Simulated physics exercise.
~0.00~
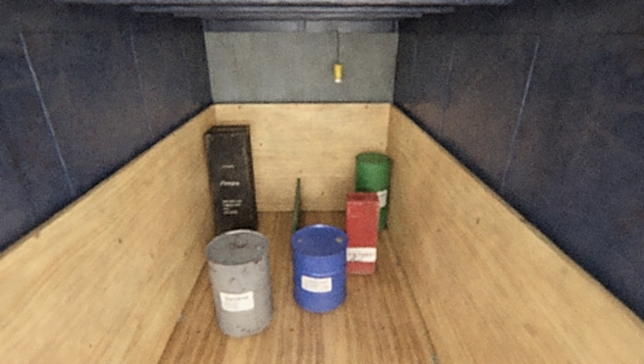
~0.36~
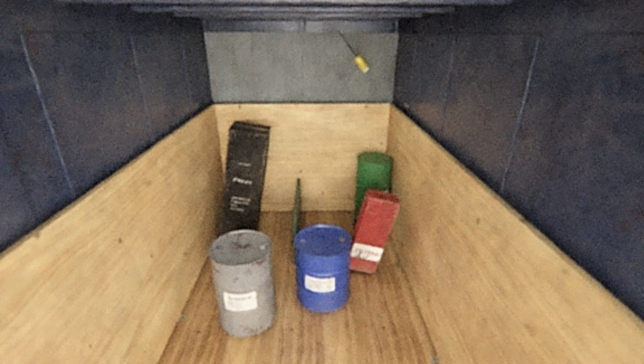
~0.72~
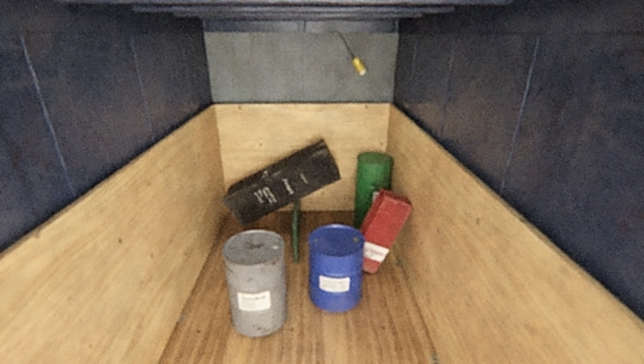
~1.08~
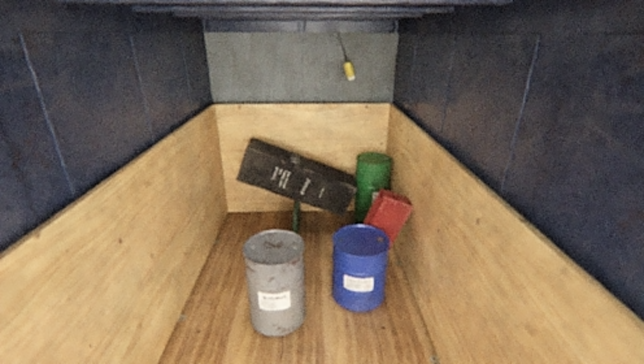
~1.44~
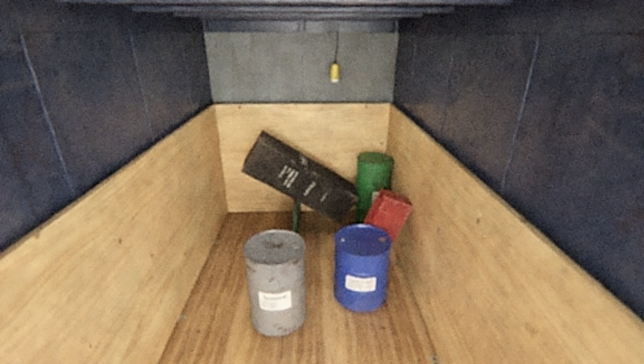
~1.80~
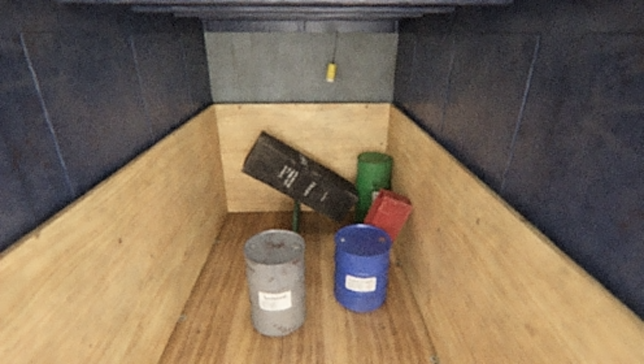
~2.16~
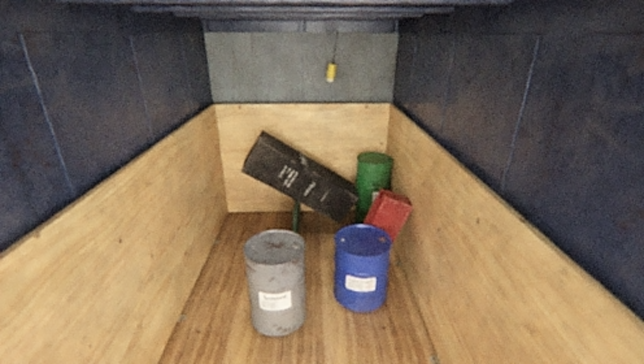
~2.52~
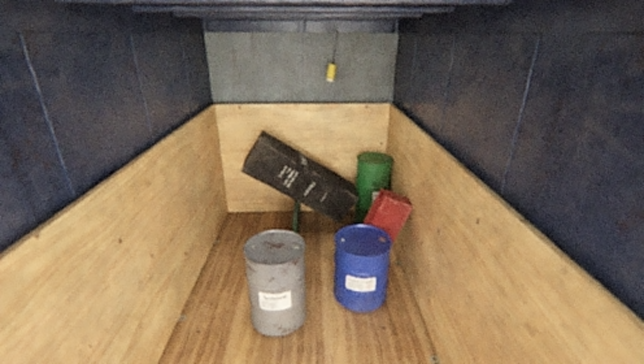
In a van's load bay, the black box topples right and both front drums slide right.
